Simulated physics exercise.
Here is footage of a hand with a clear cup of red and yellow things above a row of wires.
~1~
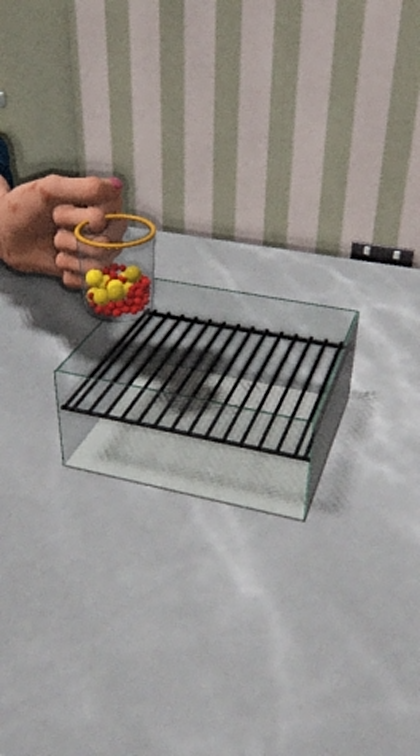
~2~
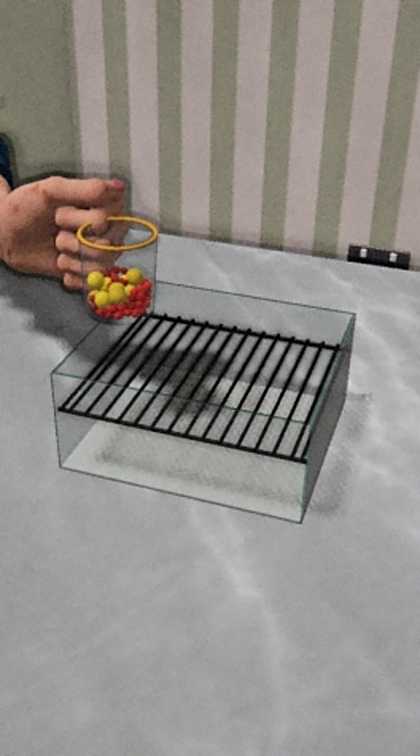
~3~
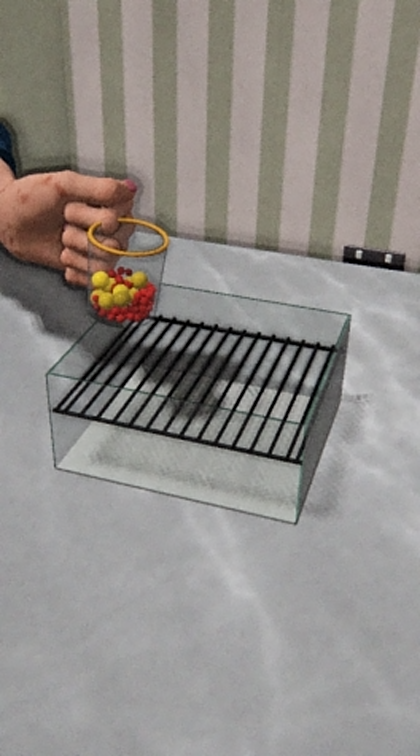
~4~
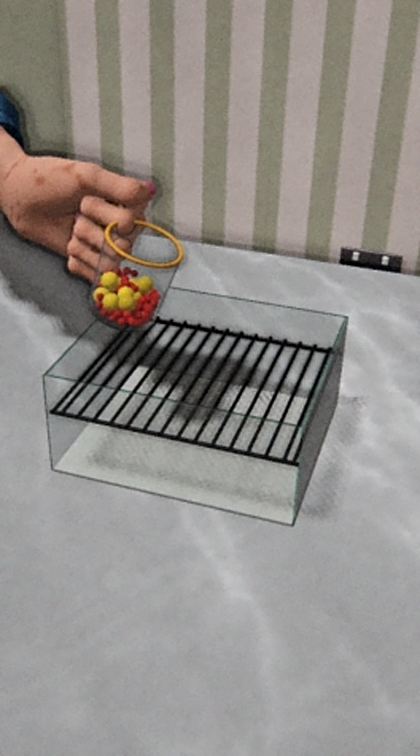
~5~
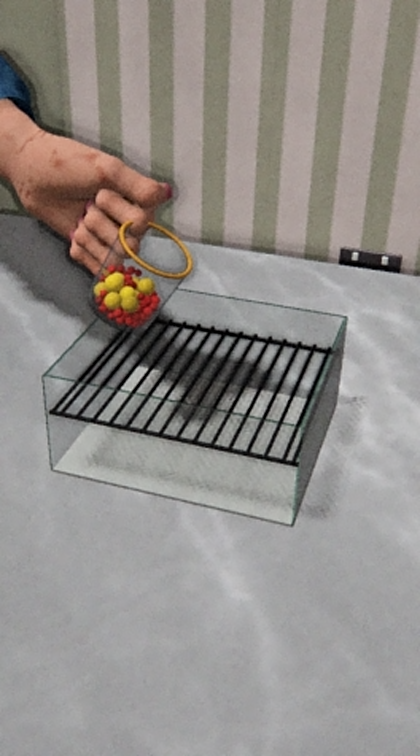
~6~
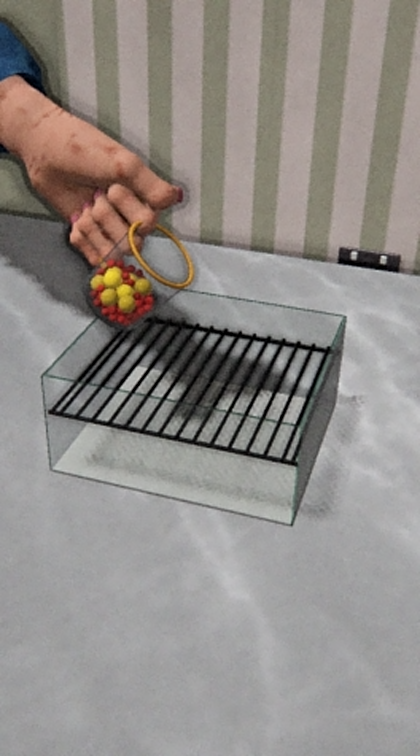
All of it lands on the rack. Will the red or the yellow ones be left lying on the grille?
Finally, the red pieces make it past, and the yellow pieces can't get past.
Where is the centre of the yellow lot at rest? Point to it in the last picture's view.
About (195, 360).
Then, 0.37 s later than the last frame, red ones, every one in the cup; yellow ones, every one in the cup.
Then, 0.70 s later than the last frame, red ones, every one in the cup; yellow ones, roughly half in the cup, roughly half on or over the wires.
Then, 0.98 s later than the last frame, red ones, roughly half on or over the wires, roughly half under the rack; yellow ones, every one on or over the wires.
When it is over, red ones, every one under the rack; yellow ones, every one on the wires, not one under the rack.
